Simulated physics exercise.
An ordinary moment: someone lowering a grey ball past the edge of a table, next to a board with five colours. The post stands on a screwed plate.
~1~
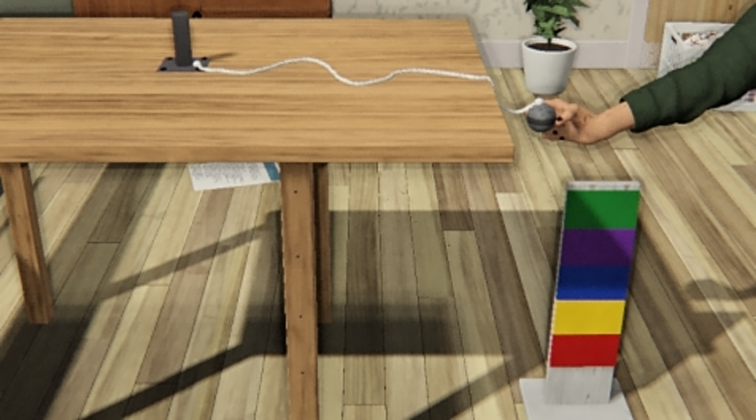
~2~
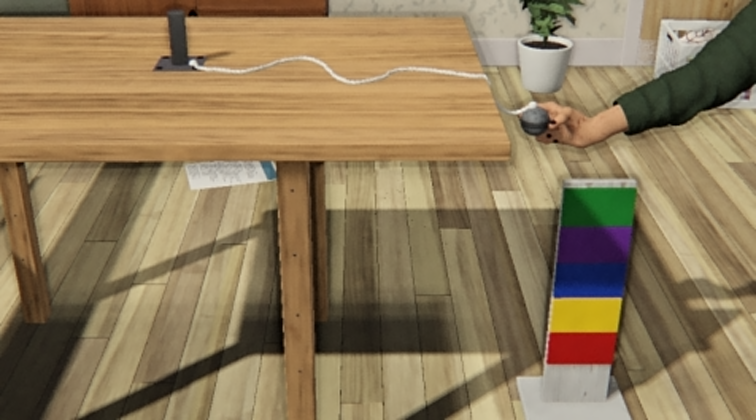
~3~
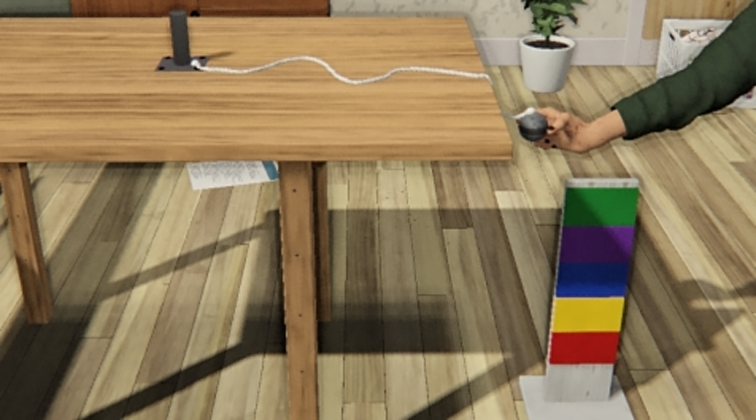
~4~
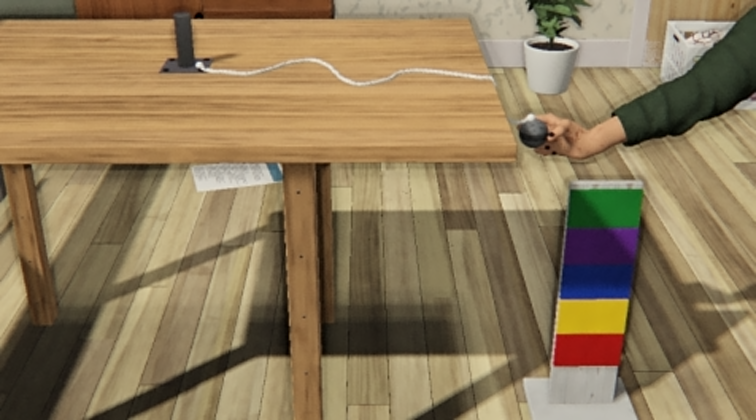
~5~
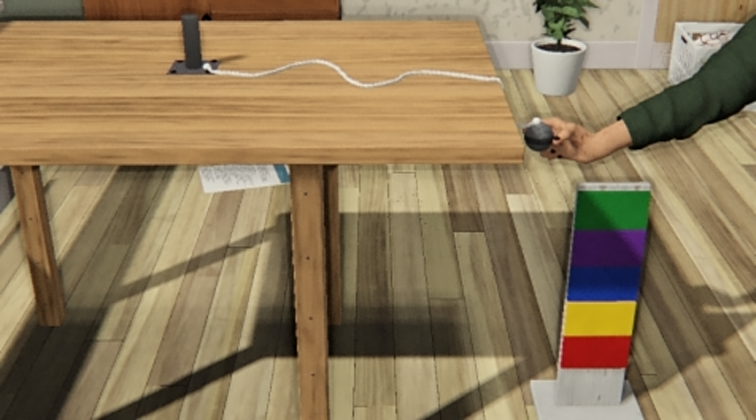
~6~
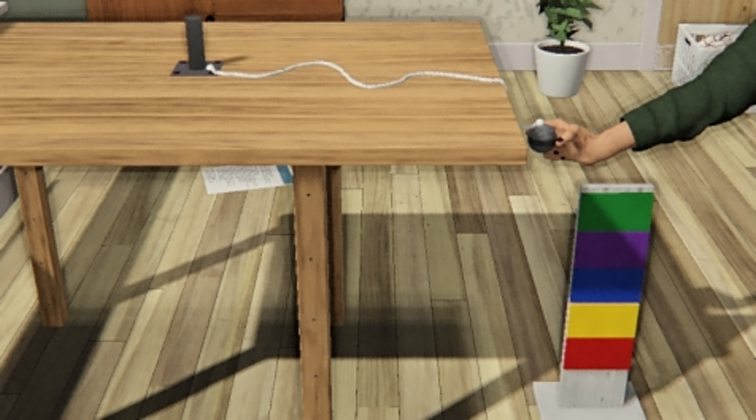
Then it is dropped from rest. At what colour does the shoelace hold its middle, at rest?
At purple.
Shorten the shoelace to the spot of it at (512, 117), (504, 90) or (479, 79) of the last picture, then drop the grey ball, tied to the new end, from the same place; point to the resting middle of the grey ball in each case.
Near (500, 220), (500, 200) and (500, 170).
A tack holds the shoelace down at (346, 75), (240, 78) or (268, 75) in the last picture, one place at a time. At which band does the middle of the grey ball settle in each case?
Taking them in turn: Green; purple; purple.
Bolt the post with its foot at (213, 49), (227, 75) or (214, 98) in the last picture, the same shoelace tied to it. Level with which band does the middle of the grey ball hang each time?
In that order: Purple; blue; blue.
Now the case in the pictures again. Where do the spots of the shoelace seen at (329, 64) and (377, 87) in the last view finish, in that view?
About (359, 73), and the other about (454, 77).
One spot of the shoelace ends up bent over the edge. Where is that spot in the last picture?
The one at (409, 76).
Soon after, ball near (531, 241); level with purple.
After that, ball near (469, 237); level with purple.
And then, ball near (504, 249); level with purple.
In the end, ball near (495, 248); level with purple. Its centre hangs level with the purple band.
